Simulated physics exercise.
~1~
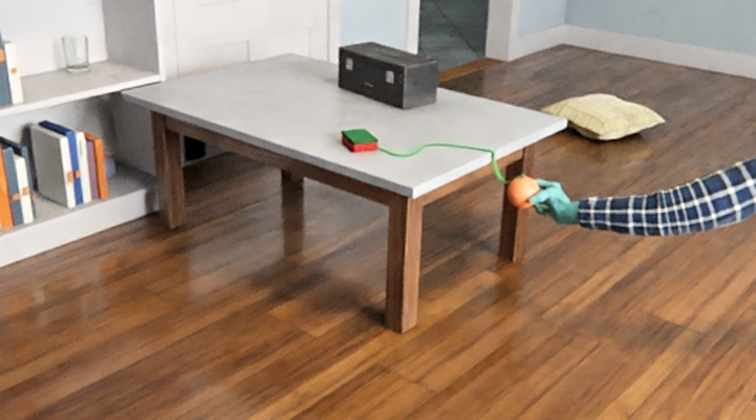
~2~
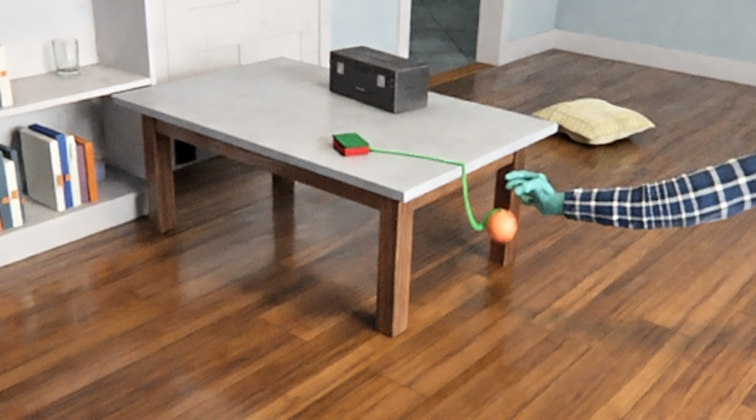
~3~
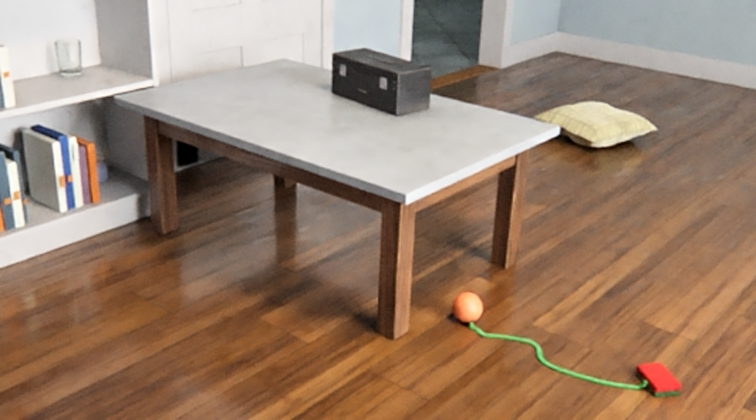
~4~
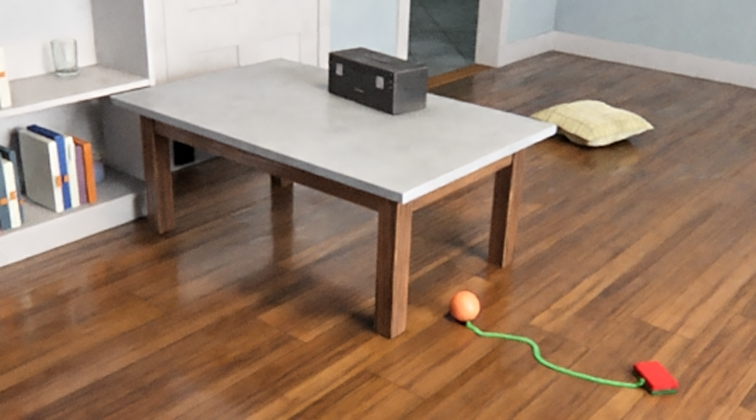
Orange tied by green ribbon to a sponge dropping from a gloved hand beside a table, both ending on the wooden floor.
